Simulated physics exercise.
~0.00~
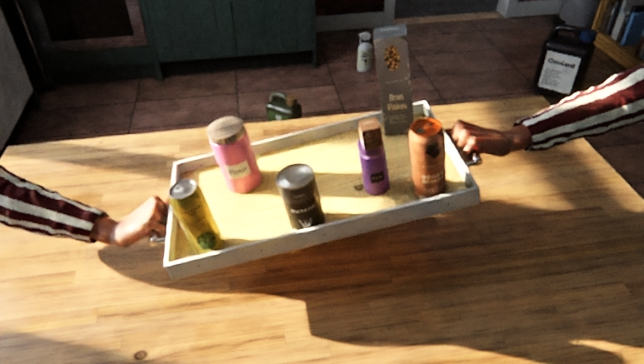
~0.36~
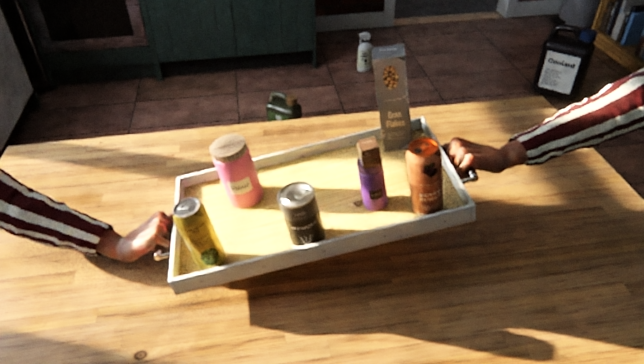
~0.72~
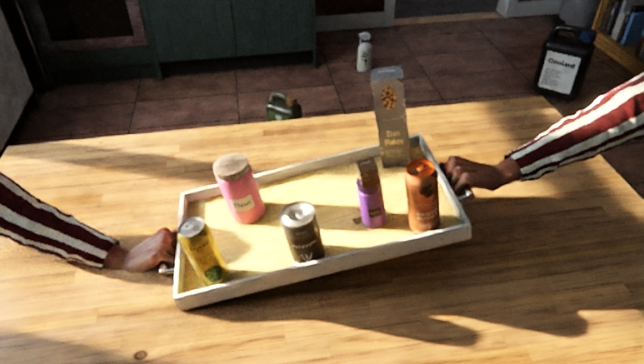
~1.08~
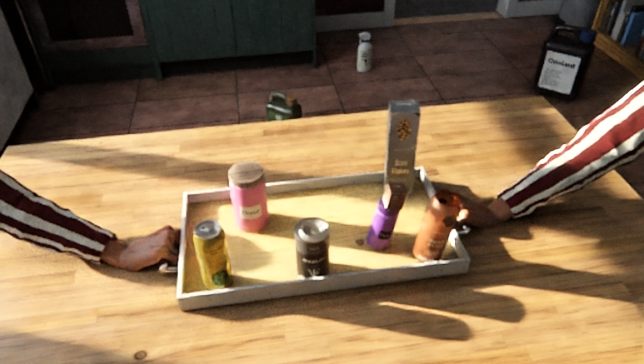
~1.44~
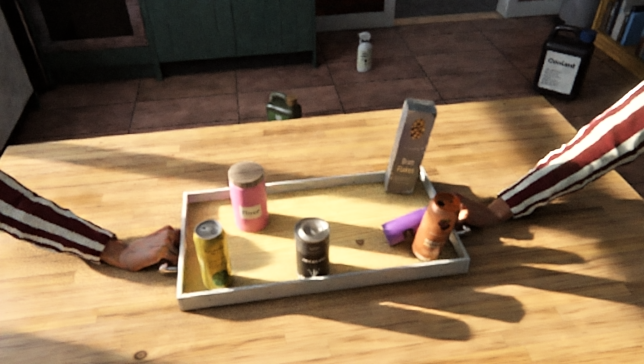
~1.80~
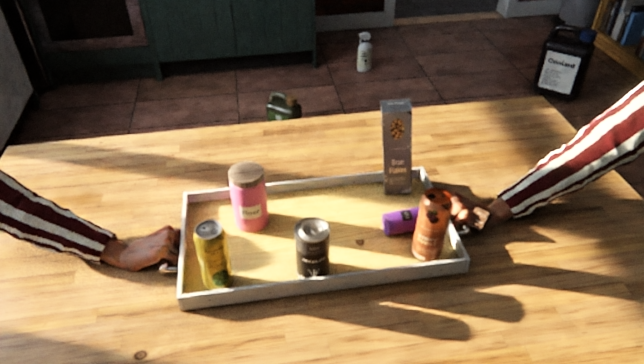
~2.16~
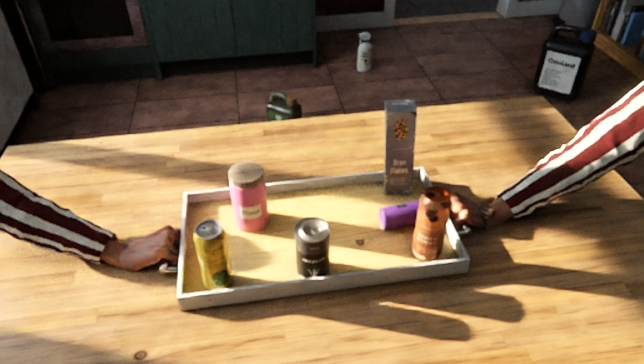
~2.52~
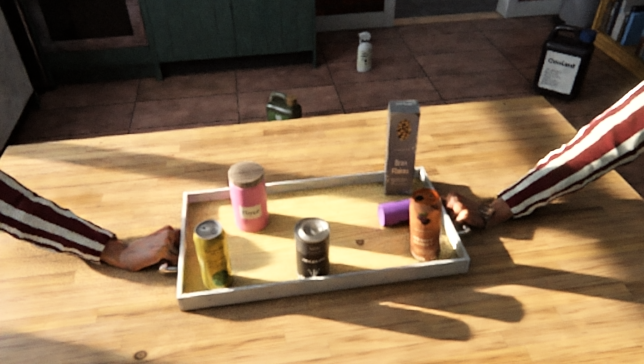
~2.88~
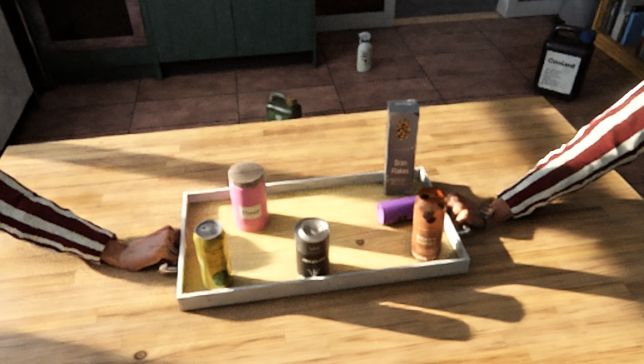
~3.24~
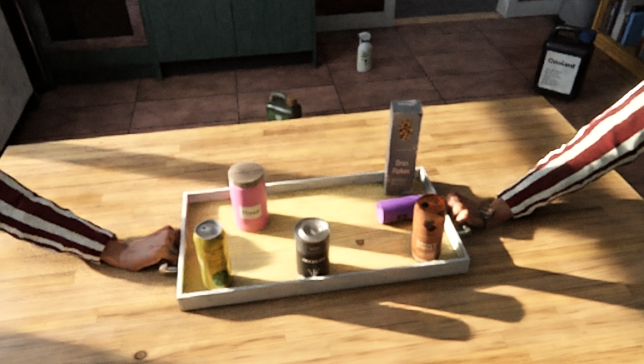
At the start, two hands in striped sleeves hold a white-rimmed tray of cans, jars and cartons above a wooden table, its left side lower. The hands bring it down at a slant, and then the right side drops flat onto the tabletop. The purple shaker and small brown carton tip over, while the orange can and tall grey carton rock. The brown carton ends up off the tray, lying by the right hand. The purple shaker stays on its side, while the yellow can, pink jar, black tin, grey carton and orange can remain standing.
